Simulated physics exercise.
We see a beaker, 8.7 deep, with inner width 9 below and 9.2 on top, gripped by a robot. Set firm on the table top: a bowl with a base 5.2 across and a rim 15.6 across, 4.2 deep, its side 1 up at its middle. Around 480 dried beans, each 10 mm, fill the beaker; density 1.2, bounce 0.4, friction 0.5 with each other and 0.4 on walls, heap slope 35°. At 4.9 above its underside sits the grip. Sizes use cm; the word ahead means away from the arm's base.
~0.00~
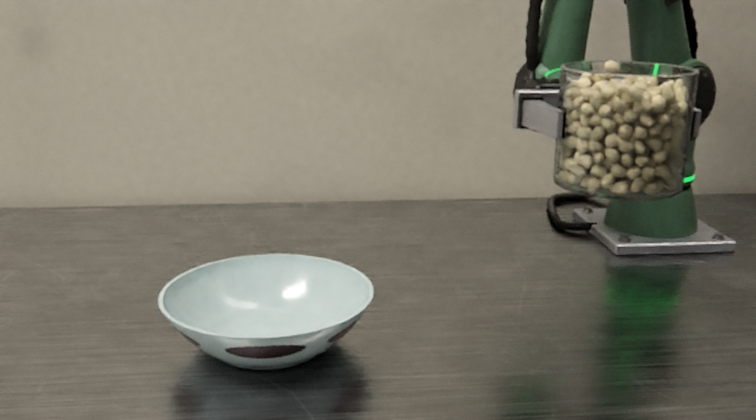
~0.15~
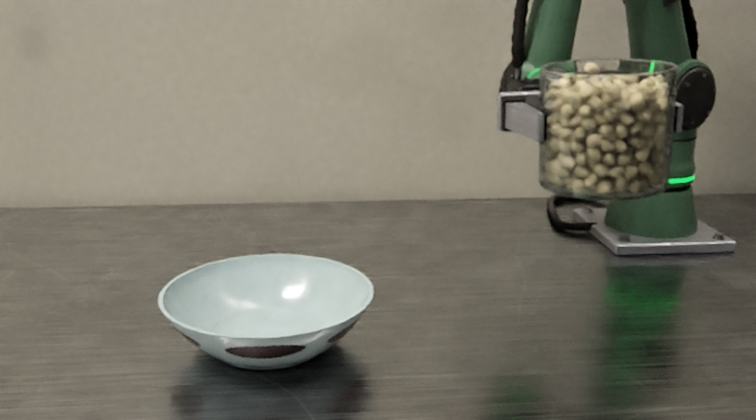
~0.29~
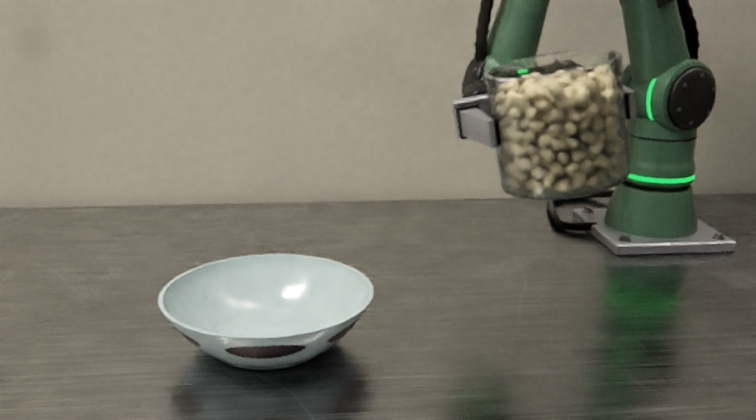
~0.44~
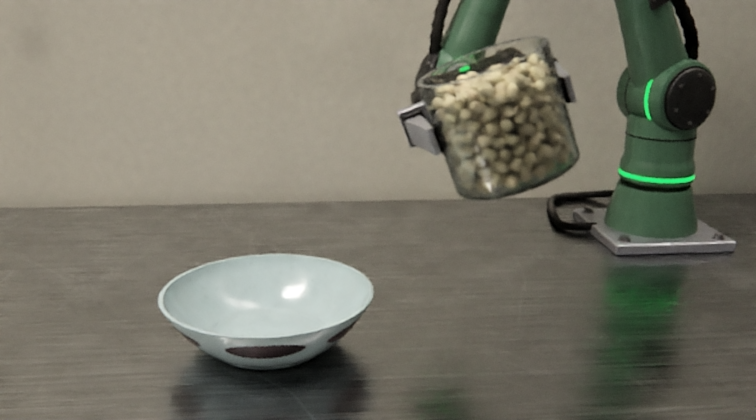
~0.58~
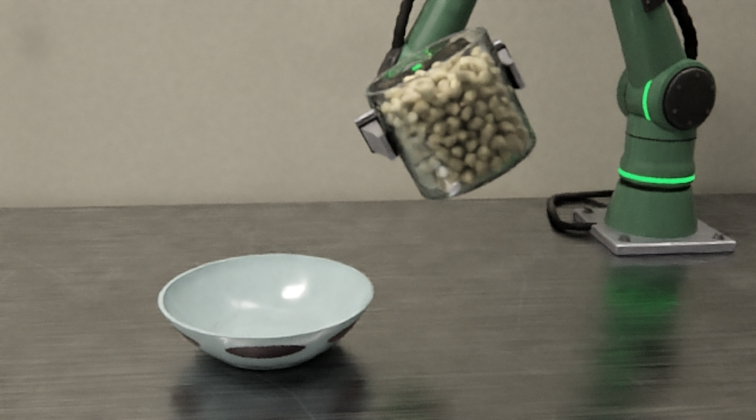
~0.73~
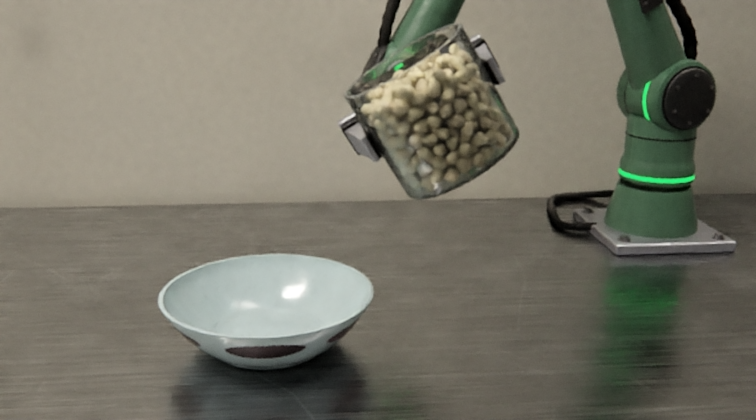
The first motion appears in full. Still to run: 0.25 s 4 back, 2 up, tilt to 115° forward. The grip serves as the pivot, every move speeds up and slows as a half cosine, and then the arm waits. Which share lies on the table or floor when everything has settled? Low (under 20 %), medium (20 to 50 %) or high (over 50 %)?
High.
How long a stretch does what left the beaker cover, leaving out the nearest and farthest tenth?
16 cm.
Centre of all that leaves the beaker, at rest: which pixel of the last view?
(384, 331).
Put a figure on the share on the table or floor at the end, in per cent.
Result: Approx. 85 %.
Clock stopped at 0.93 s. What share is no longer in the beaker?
Close to 0 per cent of the load is out at that point.
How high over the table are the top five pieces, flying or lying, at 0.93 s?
Close to 26 cm.
After 0.83 s, tilted 61° forward, highest piece 24 above the table; 480 in the beaker.
After 0.93 s, tilted 107° forward, highest piece 25 above the table; 480 in the beaker.
After 1.18 s, tilted 115° forward, highest piece 22 above the table; 285 in the beaker, 99 on the table or floor, 18 in the bowl, 78 in flight or on a rim.
After 2.23 s, tilted 115° forward, highest piece 4 above the table; 410 on the table or floor, 69 in the bowl, 1 in flight or on a rim.
At rest, 410 on the table or floor, 69 in the bowl, 1 in flight or on a rim. That is 85 % on the table or floor.
